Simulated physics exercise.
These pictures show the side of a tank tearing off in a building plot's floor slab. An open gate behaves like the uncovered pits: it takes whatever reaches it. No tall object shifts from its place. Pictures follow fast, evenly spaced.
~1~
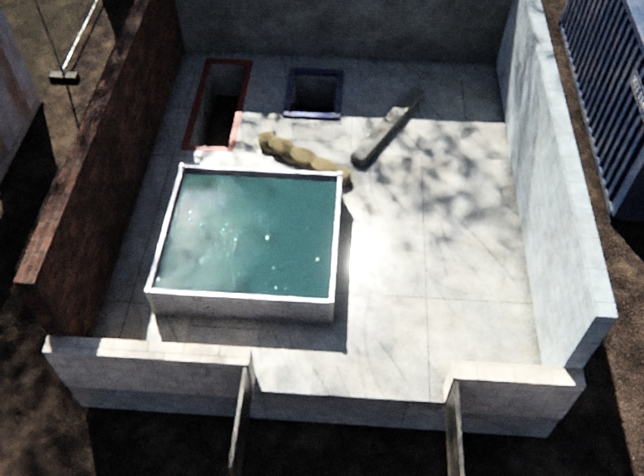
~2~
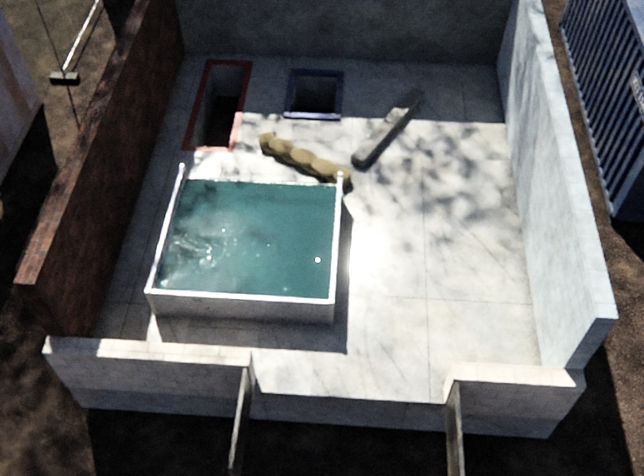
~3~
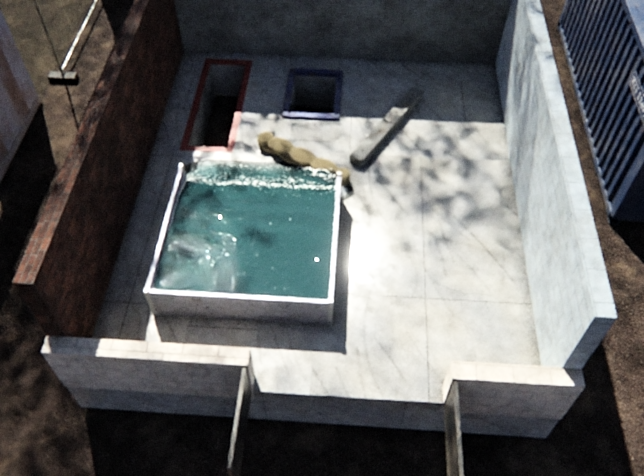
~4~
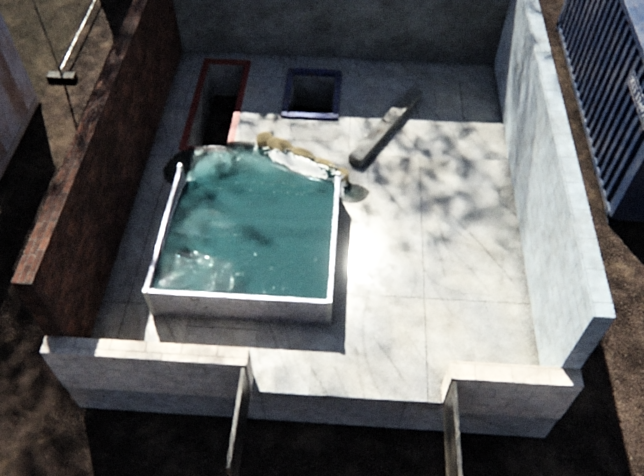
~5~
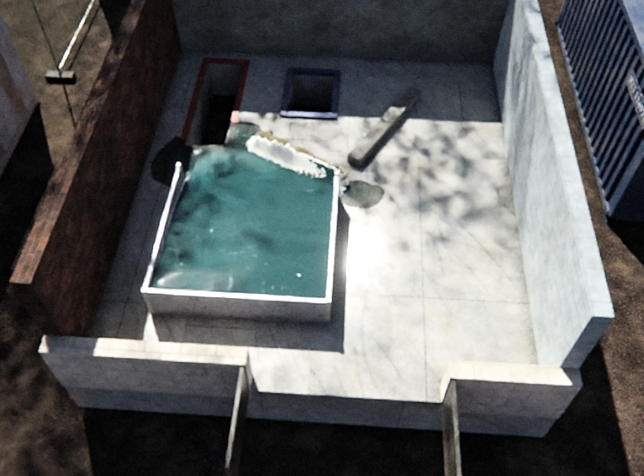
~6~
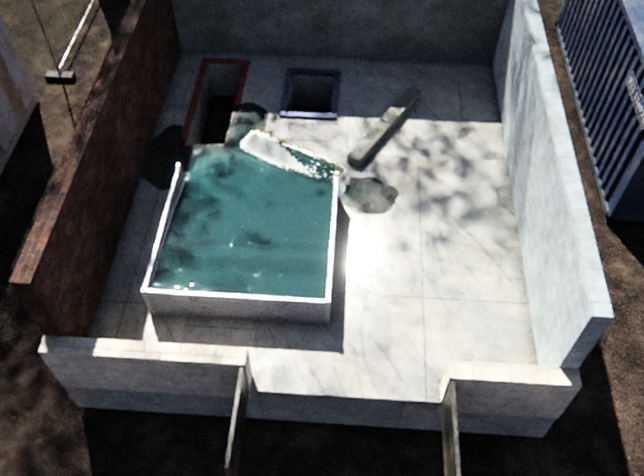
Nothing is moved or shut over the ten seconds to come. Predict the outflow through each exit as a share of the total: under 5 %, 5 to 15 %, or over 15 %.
Prediction: The gate passes under 5 %; the red pit passes over 15 %; the blue pit passes under 5 %.
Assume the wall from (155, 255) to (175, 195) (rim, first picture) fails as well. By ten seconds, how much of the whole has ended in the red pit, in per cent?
The red pit gets 25 per cent.
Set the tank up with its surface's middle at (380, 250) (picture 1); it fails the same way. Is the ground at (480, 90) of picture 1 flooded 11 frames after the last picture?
Outcome noted: Waterlogged.
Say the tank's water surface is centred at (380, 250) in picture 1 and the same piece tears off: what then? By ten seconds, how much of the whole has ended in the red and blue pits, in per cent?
Result in per cent: Red pit 25, blue pit 12.
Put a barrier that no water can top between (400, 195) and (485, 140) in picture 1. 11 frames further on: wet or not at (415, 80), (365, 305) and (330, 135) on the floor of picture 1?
Untouched, untouched, swamped.
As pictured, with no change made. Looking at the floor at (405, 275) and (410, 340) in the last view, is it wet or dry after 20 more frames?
First spared, then spared.
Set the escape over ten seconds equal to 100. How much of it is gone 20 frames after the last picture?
Close to 55 per cent.
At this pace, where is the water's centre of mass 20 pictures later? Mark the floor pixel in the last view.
The water's centre sits above (257, 196).
A moment on, water covers 25 % of the floor; the gate 0 %, the red pit 8 %, the blue pit 0 %.
Next, water covers 30 % of the floor; the gate 0 %, the red pit 17 %, the blue pit 1 %.
Then, water covers 40 % of the floor; the gate 0 %, the red pit 30 %, the blue pit 1 %.
Later, water covers 55 % of the floor; the gate 0 %, the red pit 45 %, the blue pit 1 %.
In the end, water covers 60 % of the floor; the gate 0 %, the red pit 58 %, the blue pit 1 %.
